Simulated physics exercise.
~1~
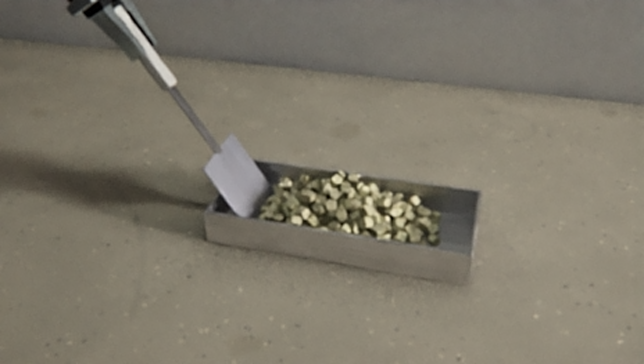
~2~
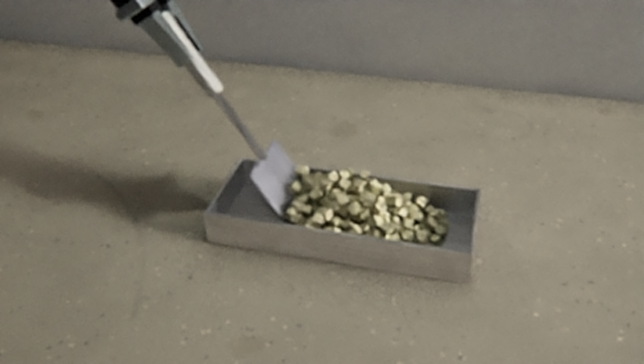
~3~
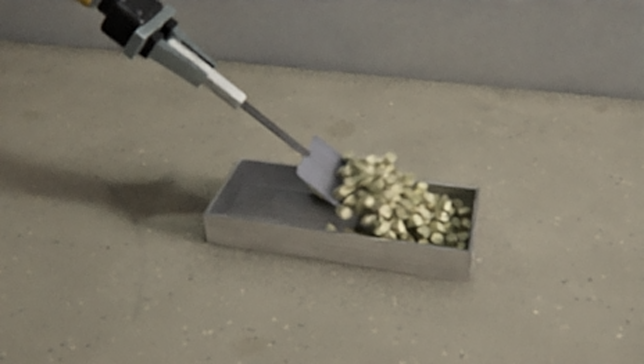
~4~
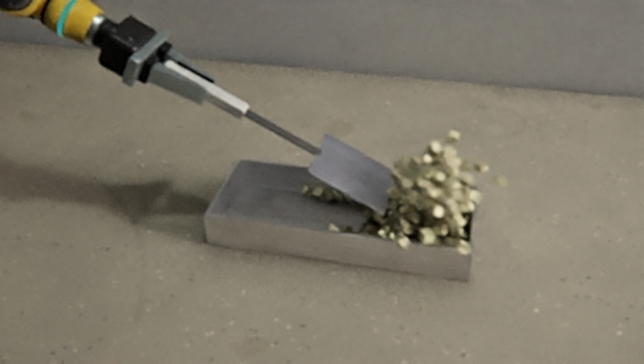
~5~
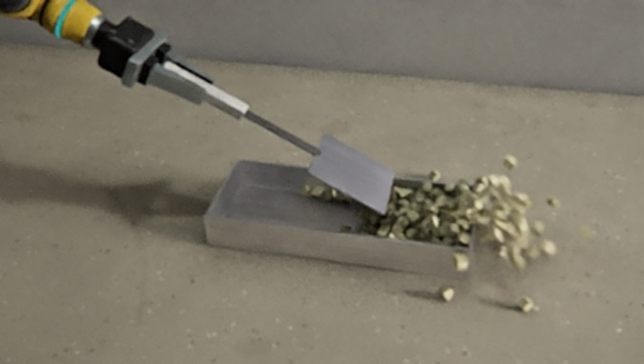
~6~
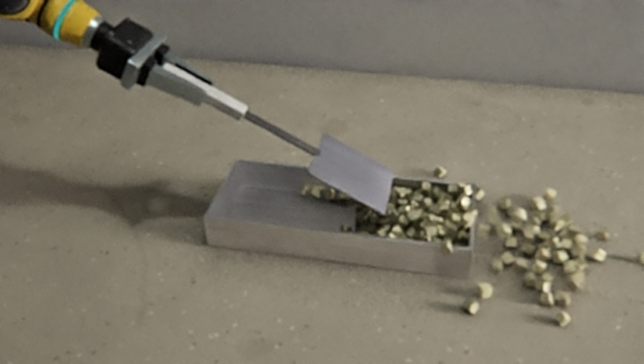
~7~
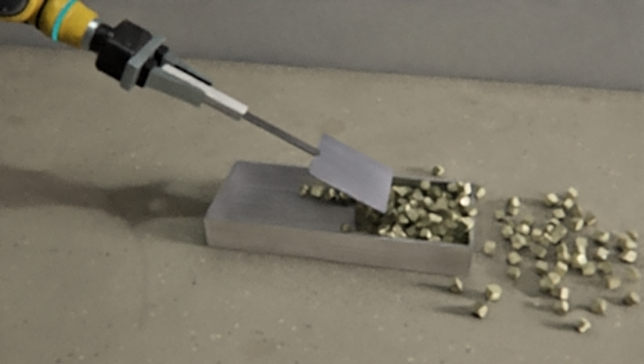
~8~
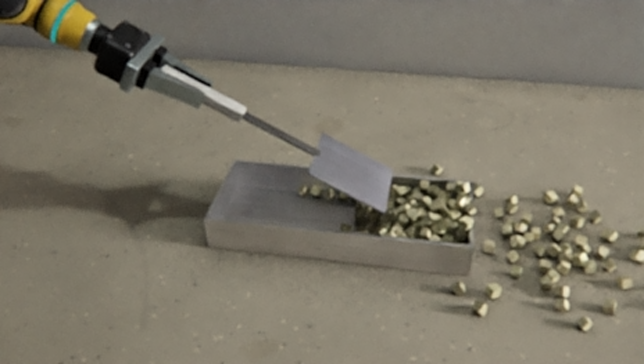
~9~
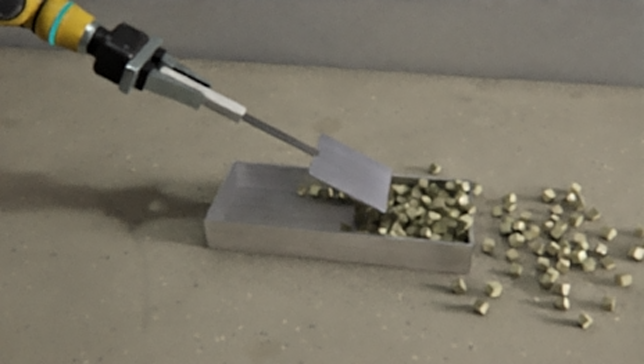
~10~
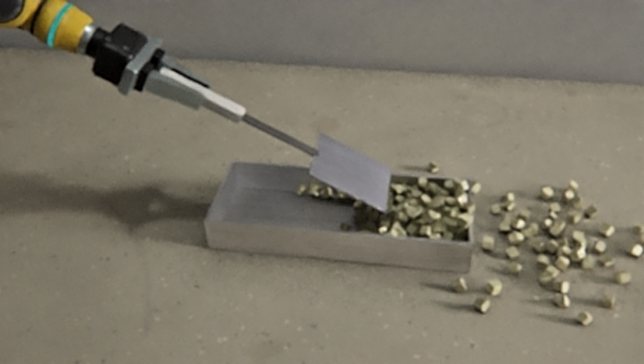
A spatula with a flat grey blade, gripped by a yellow and black robot arm reaching in from the upper left, stands in a shallow grey tray on a drab brownish surface, seen from above at an angle. Pale green vegetable dice lie heaped beside the blade. The blade pushes right through the tray, bunching the dice into a steeper pile, then tilts flatter and rises slightly as it stops. Dice surge over the right end and scatter across the surface. The blade stays still above the tray, with most dice inside and a sizeable share strewn to the right.
